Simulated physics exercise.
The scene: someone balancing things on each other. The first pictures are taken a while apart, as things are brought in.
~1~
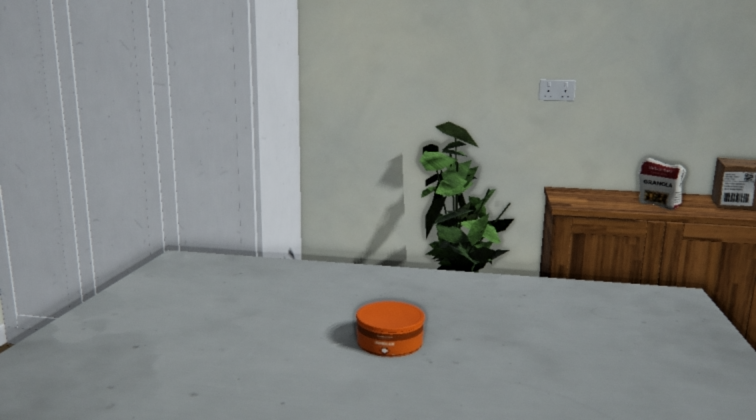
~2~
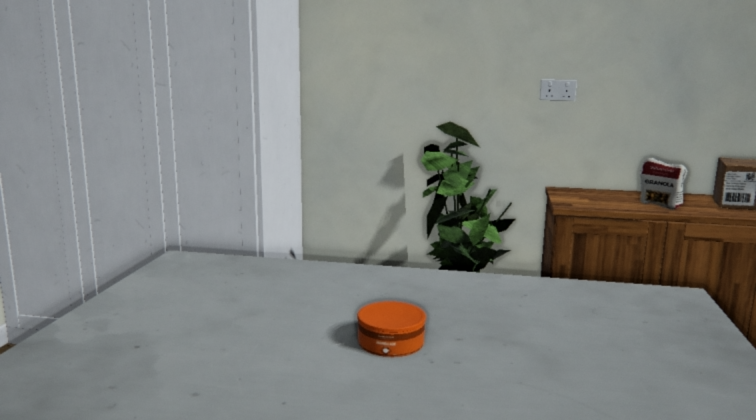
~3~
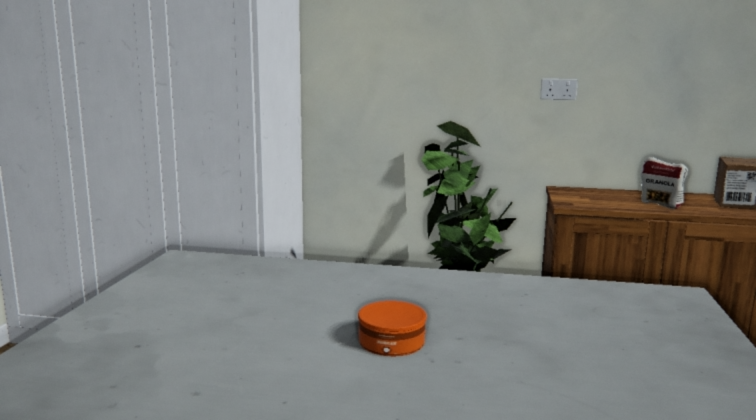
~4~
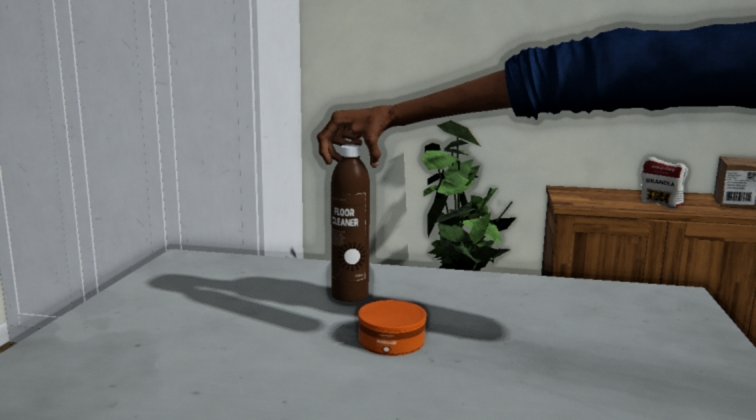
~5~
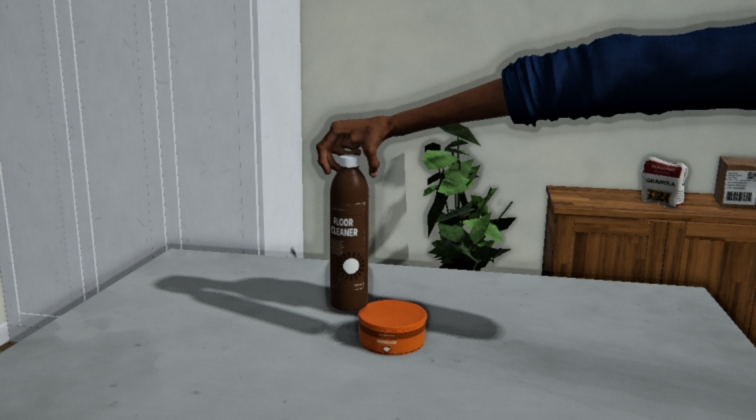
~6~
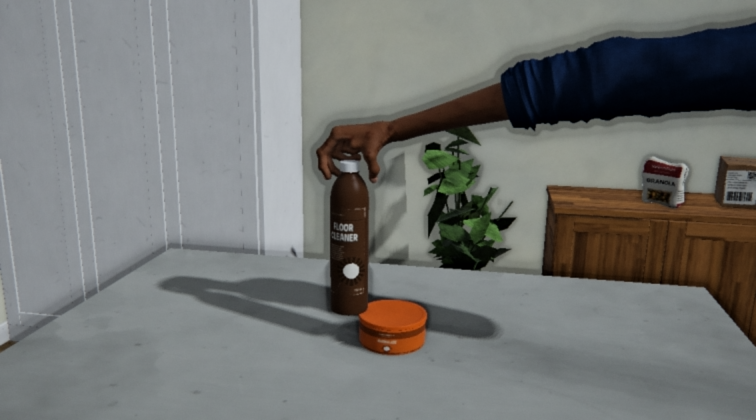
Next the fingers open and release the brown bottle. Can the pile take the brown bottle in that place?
In the end the pile loses its balance.
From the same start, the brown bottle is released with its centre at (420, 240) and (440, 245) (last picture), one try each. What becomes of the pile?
In the first case it stays up; in the second case it gives way.
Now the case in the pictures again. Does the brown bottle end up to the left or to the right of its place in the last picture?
It goes to the left.
Then, 0.30 s after the last picture, brown bottle tipped 14° from how it was near (332, 241).
Then, 0.40 s after the last picture, brown bottle now fallen.
Then, 0.50 s after the last picture, things are still on the move.
Then, 0.60 s after the last picture, as before.
At rest, fallen, brown bottle; orange tub in place. Seen from the same camera at the end, brown bottle near (263, 312). The pile comes apart.
